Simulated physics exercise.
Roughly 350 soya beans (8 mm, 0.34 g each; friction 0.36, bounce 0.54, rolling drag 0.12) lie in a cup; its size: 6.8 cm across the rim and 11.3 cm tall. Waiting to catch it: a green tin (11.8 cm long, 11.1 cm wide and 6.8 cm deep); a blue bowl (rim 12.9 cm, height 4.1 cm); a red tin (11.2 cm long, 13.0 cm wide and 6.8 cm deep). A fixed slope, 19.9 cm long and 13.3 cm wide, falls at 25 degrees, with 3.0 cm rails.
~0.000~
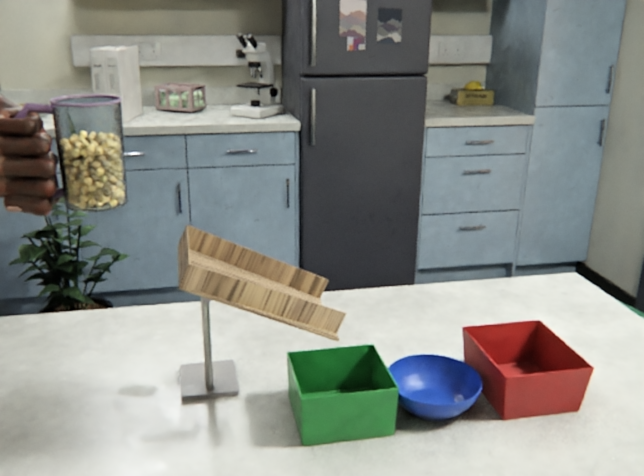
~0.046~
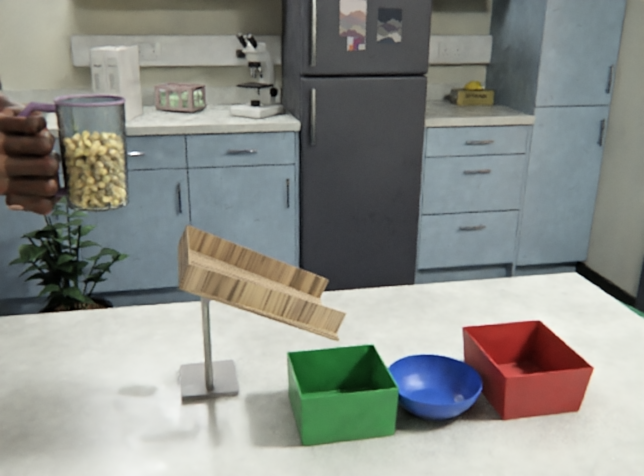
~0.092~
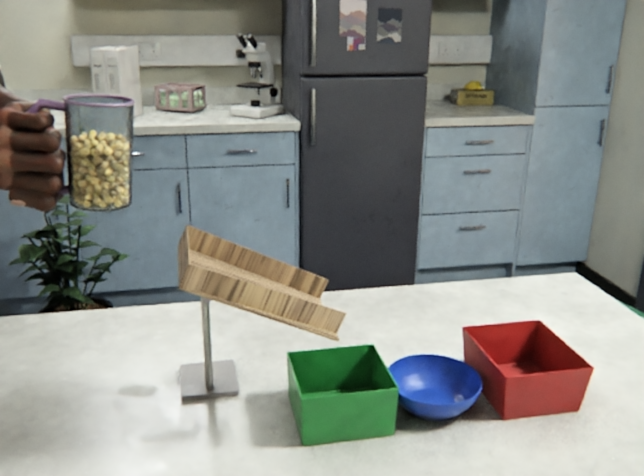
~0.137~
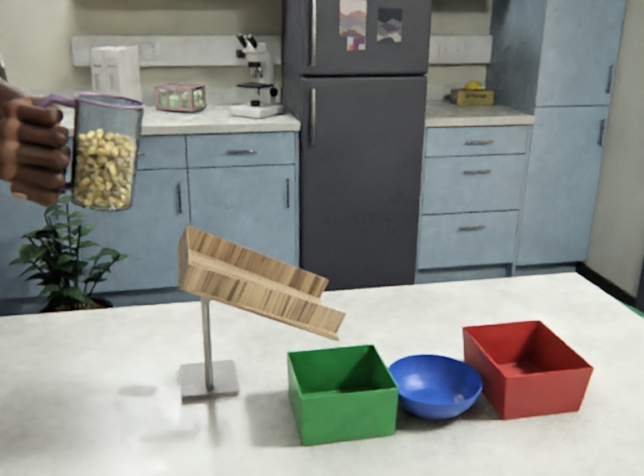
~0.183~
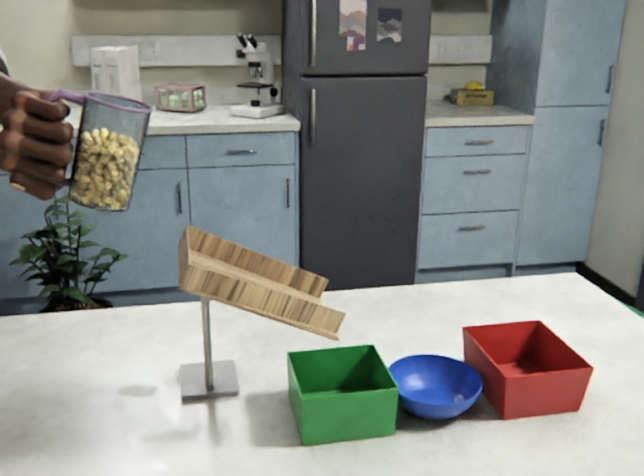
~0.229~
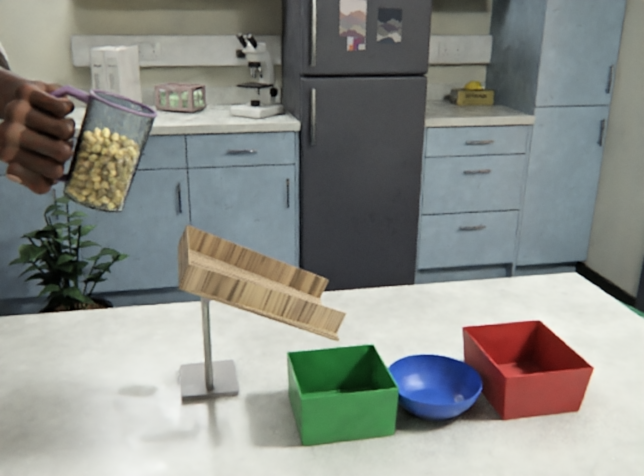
The clip shows a hand holding a clear cup of soya beans above a wooden ramp, shifting it slightly right and then tilting it rightward, while a green tin, a blue bowl and a red tin sit still on the counter.
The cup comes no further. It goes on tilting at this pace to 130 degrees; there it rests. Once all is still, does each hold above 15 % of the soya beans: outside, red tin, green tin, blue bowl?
Outside everything: Over; in the red tin: Under; in the green tin: Under; in the blue bowl: Under.
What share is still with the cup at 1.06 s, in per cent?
Some 70 per cent of the load.
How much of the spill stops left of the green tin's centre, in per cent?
Some 90 per cent.
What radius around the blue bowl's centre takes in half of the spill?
Some 46 cm.
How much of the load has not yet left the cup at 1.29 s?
About 5 per cent.
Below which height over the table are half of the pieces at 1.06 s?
About 34 cm.
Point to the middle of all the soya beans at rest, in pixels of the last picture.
At about (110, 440).
After 0.55 s, tilt 62 degrees; cup 100 %; middle of all pieces near (93, 162).
After 0.81 s, tilt 95 degrees; cup 100 %; middle of all pieces near (94, 157).
After 1.06 s, tilt 127 degrees; slope 30 %, cup 70 %; middle of all pieces near (126, 189).
After 1.29 s, tilt 130 degrees; slope 55 %, outside 20 %, cup 5 %, in the air 20 %; middle of all pieces near (162, 325).
At rest (2.6 s), slope 0 %, outside 90 %, red tin 0 %, blue bowl 5 %, cup 0 %, green tin 5 %.
